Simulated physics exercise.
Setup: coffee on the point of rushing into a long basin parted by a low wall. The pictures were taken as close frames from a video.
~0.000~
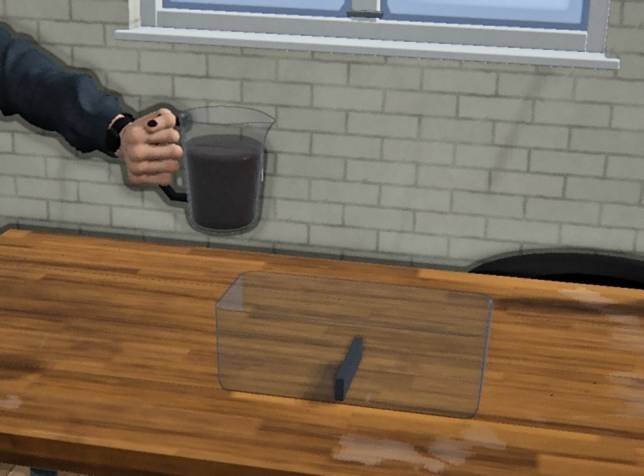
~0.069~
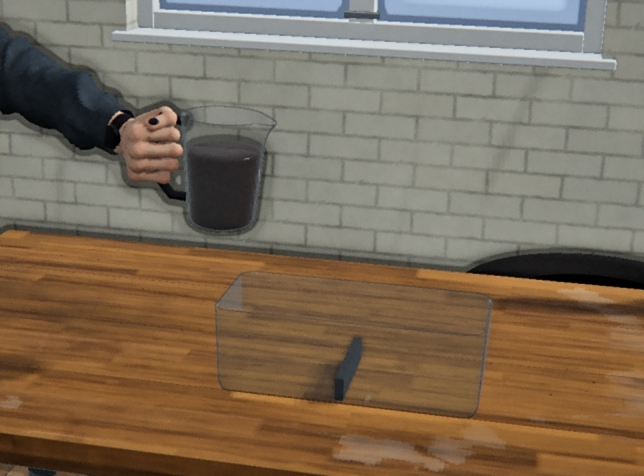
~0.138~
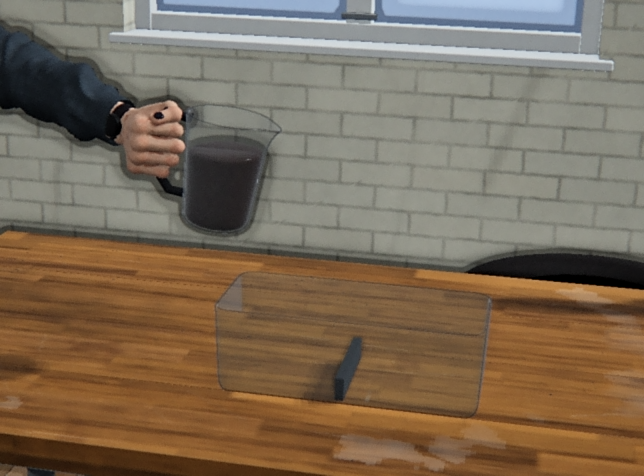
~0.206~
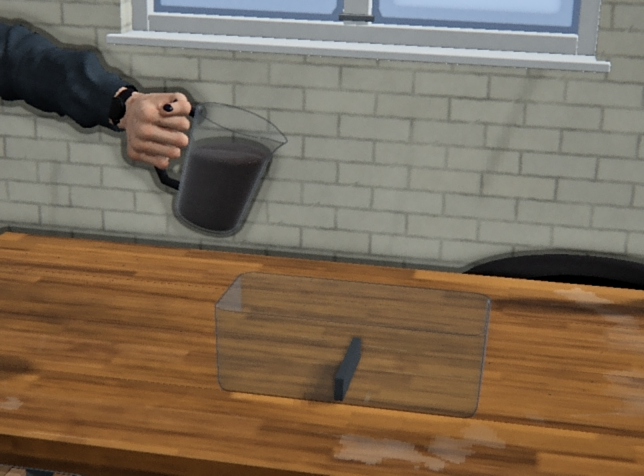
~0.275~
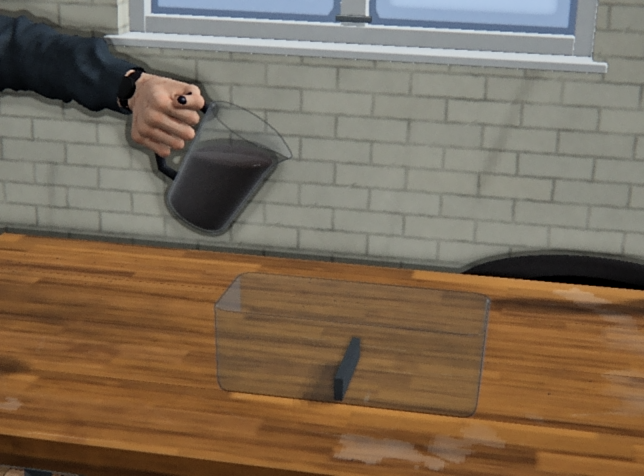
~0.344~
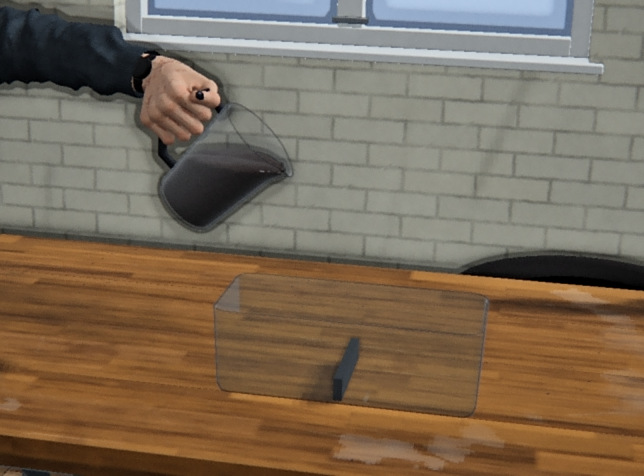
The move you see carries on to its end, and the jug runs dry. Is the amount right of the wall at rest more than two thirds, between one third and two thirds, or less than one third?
It is less than one third.
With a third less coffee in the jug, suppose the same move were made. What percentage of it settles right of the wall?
5 per cent.
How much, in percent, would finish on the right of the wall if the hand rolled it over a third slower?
I'd put it at some 20 percent.
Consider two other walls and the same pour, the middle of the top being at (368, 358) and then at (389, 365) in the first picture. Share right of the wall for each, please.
10 % and 15 %, roughly.
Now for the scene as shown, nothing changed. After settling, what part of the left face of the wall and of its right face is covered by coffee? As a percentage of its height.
Roughly 70 percent left, 10 percent right.
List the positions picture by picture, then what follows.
It leans 0°; its right rim is at (275, 120); the coffee meets the walls at (189, 146) and (261, 152); the long basin's rim runs from (229, 290) to (489, 317); the wall's top is at (350, 358), in the first picture.
It leans 2°; its right rim is at (276, 123); the coffee meets the walls at (189, 146) and (261, 152), in the second picture.
It leans 8°; its right rim is at (281, 130); the coffee meets the walls at (191, 147) and (263, 154), in the third picture.
It leans 18°; its right rim is at (287, 141); the coffee meets the walls at (193, 150) and (267, 156), in the fourth picture.
It leans 30°; its right rim is at (292, 157); the coffee meets the walls at (185, 163) and (274, 159), in the fifth picture.
It leans 44°; its right rim is at (293, 175); the coffee meets the walls at (176, 166) and (284, 167), in the sixth picture.
By 0.62 s the tilt is 94° and 67 per cent is still to pour, 8 is left of the wall and 0 right of it.
By 0.81 s the tilt is 102° and 21 per cent is still to pour, 55 is left of the wall and 3 right of it.
By 1.02 s the tilt is 102° and 3 per cent is still to pour, 74 is left of the wall and 11 right of it.
By 1.25 s the tilt is 102° and 0 per cent is still to pour, 81 is left of the wall and 13 right of it.
At rest 79 per cent lies left of the wall, 16 right of it and 6 outside.
